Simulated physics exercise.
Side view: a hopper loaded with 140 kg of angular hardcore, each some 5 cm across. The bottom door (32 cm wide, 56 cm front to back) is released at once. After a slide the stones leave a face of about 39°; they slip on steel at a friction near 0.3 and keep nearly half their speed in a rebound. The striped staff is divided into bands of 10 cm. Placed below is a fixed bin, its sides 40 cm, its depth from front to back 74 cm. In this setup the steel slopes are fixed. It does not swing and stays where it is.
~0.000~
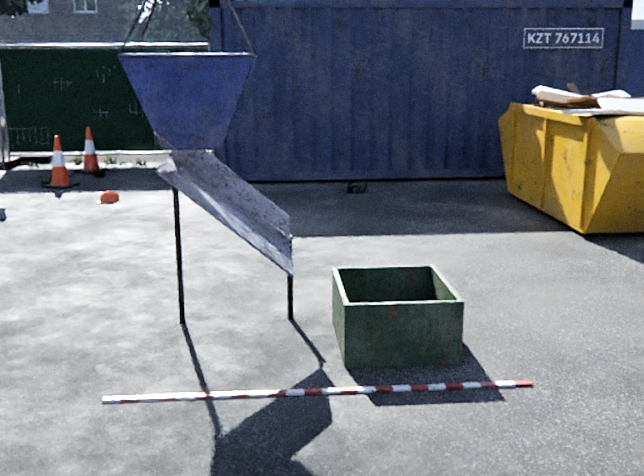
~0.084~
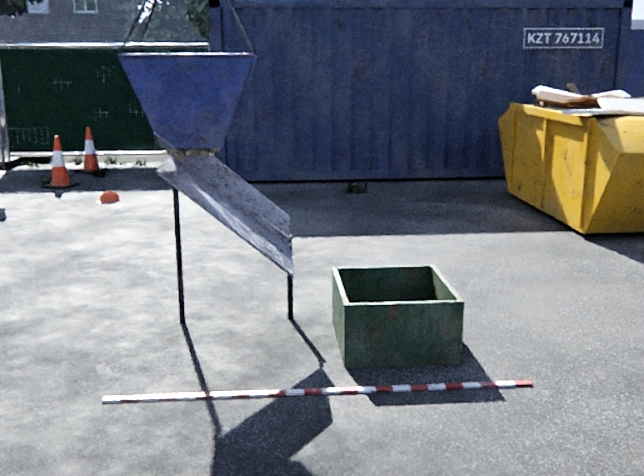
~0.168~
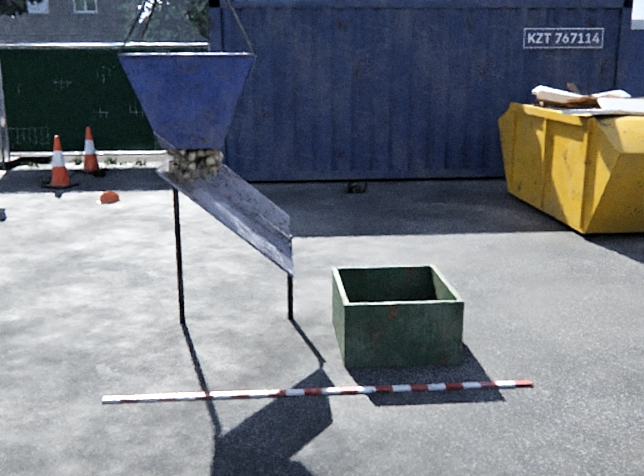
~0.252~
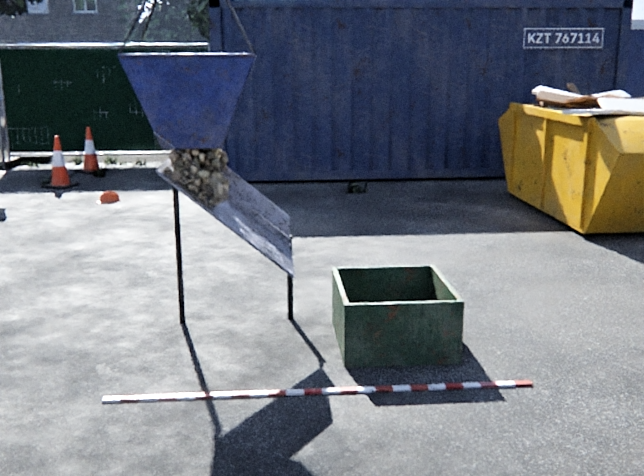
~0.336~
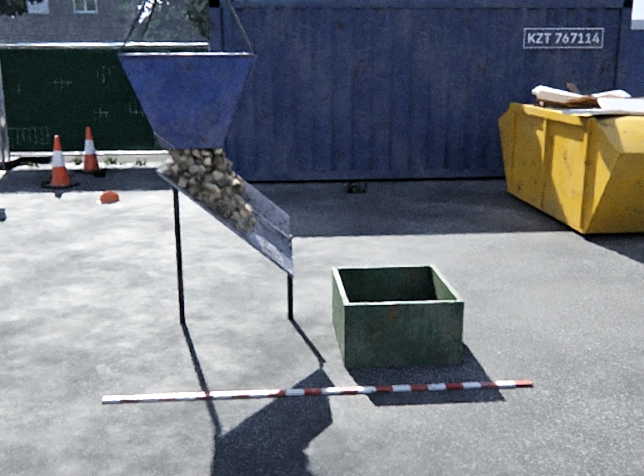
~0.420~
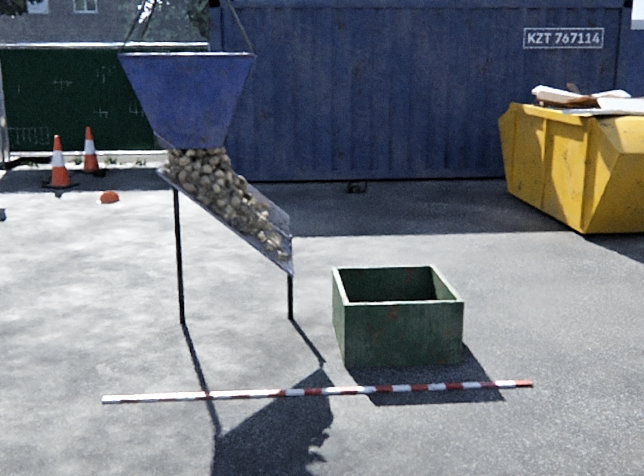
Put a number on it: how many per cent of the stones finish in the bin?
Around 8 per cent finish in the bin.
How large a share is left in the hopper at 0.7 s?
Some 0 per cent is still held.
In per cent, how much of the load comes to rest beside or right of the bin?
I'd say close to 5 per cent.
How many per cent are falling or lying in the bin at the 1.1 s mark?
At that moment: About 5 %.
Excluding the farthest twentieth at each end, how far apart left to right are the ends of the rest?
Roughly 90 cm.
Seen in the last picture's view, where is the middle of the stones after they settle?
Around (315, 335).
After 0.7 s, 2 % in the hopper, 69 % on the steel, 29 % falling or lying left of the bin; the stones farthest right are at (334, 282).
After 1.1 s, 0 % in the hopper, 20 % on the steel, 74 % falling or lying left of the bin, 5 % falling or lying in the bin, 0 % falling or lying beside or right of the bin; the stones farthest right are at (410, 325).
After 1.7 s, 0 % in the hopper, 88 % falling or lying left of the bin, 8 % falling or lying in the bin, 4 % falling or lying beside or right of the bin; the stones farthest right are at (437, 330).
After 2.6 s, 0 % in the hopper, 87 % falling or lying left of the bin, 8 % falling or lying in the bin, 4 % falling or lying beside or right of the bin; the stones farthest right are at (440, 334).
After 4.5 s, 0 % in the hopper, 87 % left of the bin, 8 % in the bin, 4 % beside or right of the bin; the stones farthest right are at (440, 334).
